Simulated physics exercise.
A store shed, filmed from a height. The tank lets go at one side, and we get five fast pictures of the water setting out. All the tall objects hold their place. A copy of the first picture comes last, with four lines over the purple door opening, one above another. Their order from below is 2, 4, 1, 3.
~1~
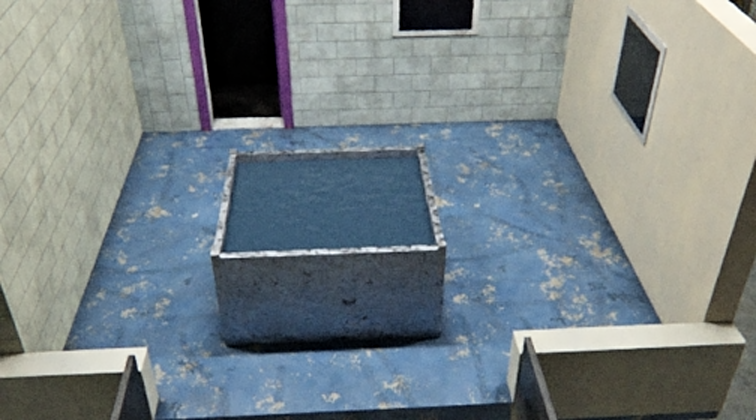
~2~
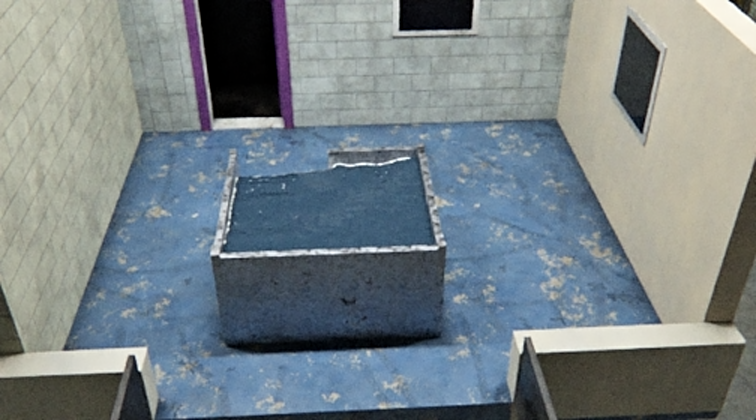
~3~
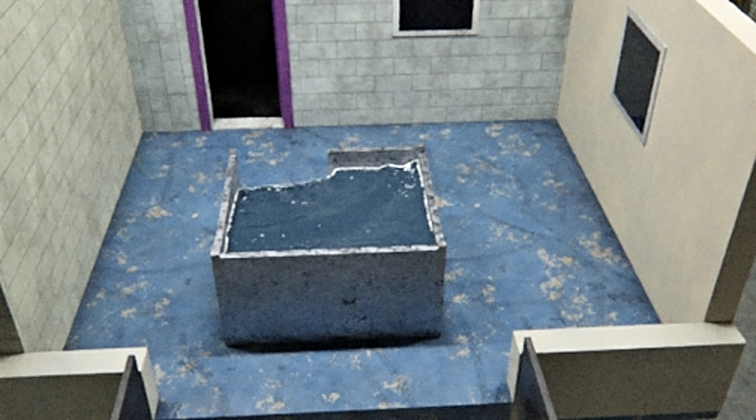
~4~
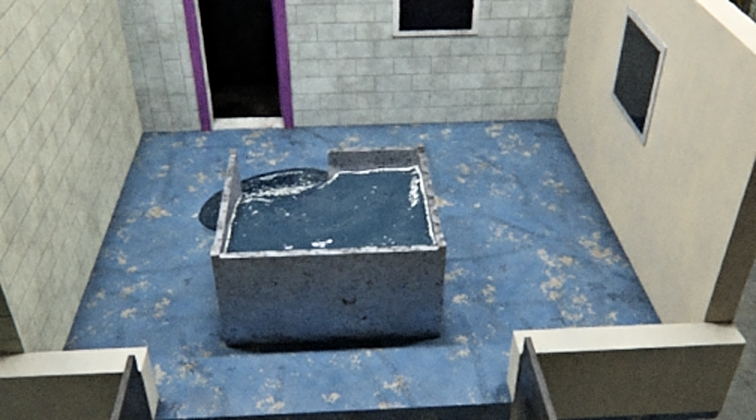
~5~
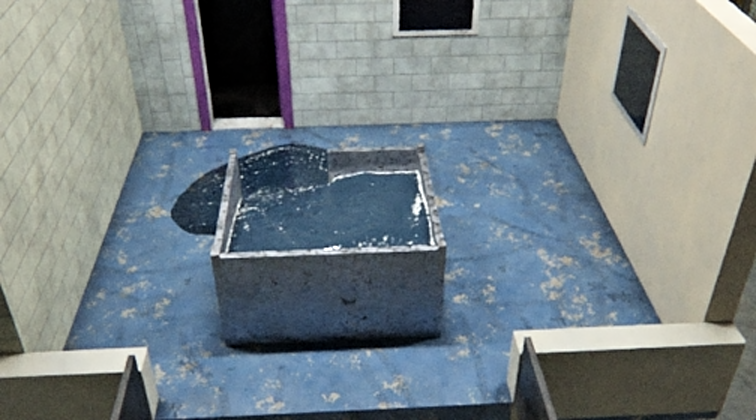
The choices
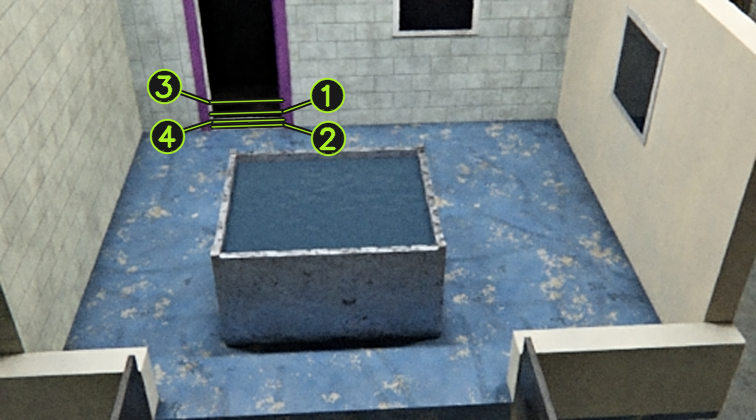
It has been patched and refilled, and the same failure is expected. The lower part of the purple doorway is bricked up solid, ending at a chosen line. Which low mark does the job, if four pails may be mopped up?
That is mark 3.
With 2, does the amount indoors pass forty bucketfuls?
Yes, it does.
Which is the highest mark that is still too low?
1 it is.
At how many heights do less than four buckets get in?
One of them.
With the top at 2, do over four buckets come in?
Yes, that goes wrong.
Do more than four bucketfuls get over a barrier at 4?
Yes, it does.
On the marked copy, 1 at (246, 112); 2 at (248, 125); 3 at (245, 101); 4 at (247, 120); from the bottom up 2, 4, 1, 3.
With 1, about 14 bucketfuls get in.
With 2, dozens of bucketfuls pour in.
With 3, a bucket or two gets in.
With 4, dozens of bucketfuls pour in.
